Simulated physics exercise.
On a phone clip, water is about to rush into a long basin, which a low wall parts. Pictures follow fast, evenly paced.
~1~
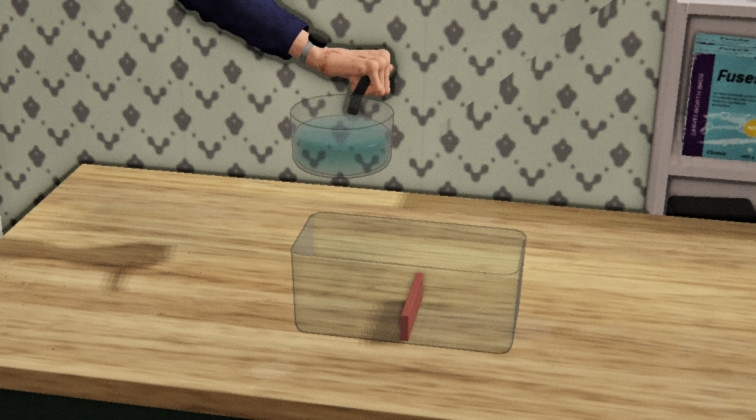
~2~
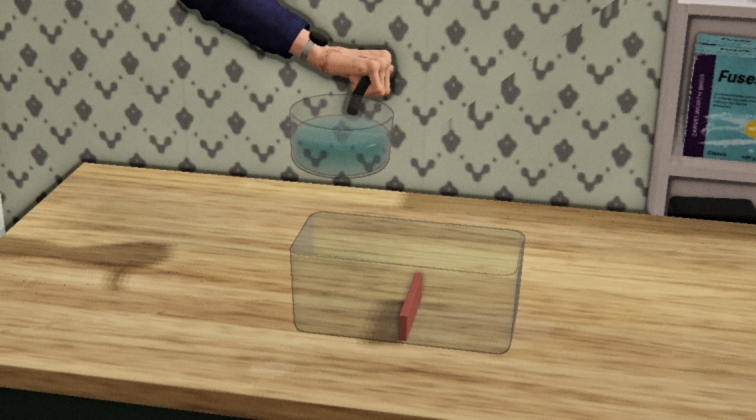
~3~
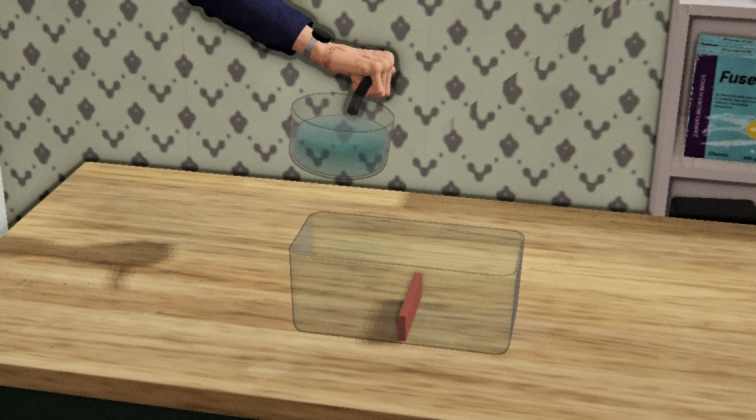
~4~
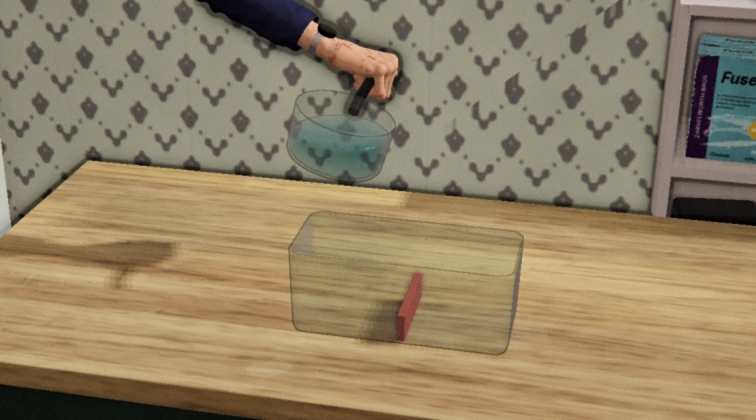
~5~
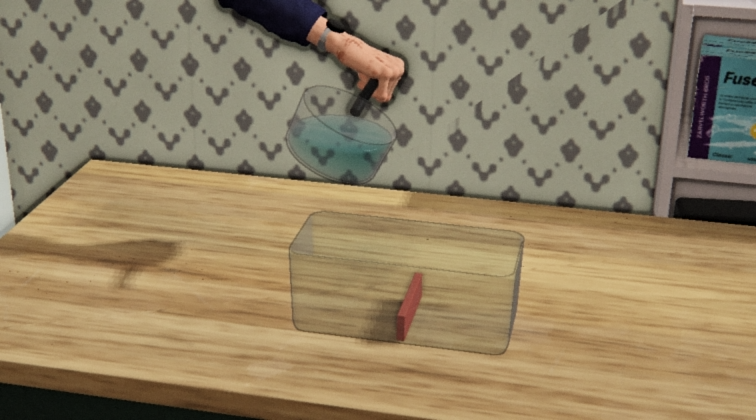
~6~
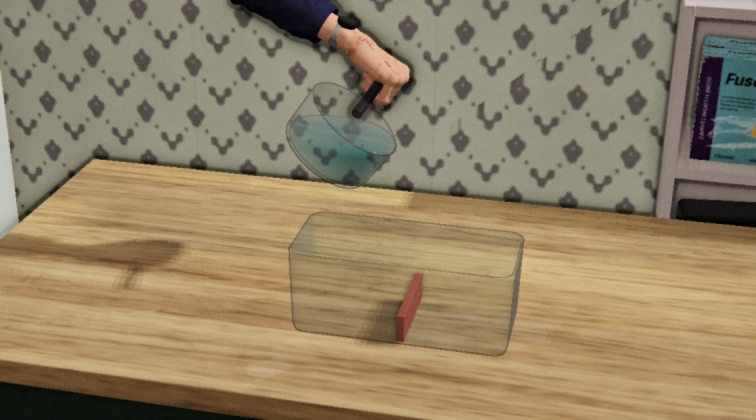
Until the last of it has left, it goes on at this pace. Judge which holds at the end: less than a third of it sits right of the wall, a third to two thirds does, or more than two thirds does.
The share right of the wall is a middling part, a third to two thirds.
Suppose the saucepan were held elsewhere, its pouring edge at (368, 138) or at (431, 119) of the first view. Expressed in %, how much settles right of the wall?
15 and 85 in a hundred.
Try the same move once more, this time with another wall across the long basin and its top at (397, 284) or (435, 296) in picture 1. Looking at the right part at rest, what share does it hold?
Respectively 75 and 20 per cent, approximately.
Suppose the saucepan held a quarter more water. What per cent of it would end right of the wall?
Result: Around 60 per cent.
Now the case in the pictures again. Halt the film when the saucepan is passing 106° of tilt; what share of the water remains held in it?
I'd put it at some 20 in a hundred.
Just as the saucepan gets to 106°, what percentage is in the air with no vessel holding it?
I'd put it near 45 per cent.
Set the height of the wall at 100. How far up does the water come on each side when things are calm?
The left reaches some 30 %, the right about 40 %.
A moment on, the saucepan is tipped right over and 20 per cent is still to pour, 2 is left of the wall and 33 right of it.
Next, the saucepan is tipped right over and 1 per cent is still to pour, 35 is left of the wall and 57 right of it.
Then the saucepan is tipped right over and 0 per cent is still to pour, 42 is left of the wall and 56 right of it.
Later the saucepan is tipped right over and 0 per cent is still to pour, 42 is left of the wall and 56 right of it.
In the end 42 per cent lies left of the wall, 56 right of it and 1 outside.
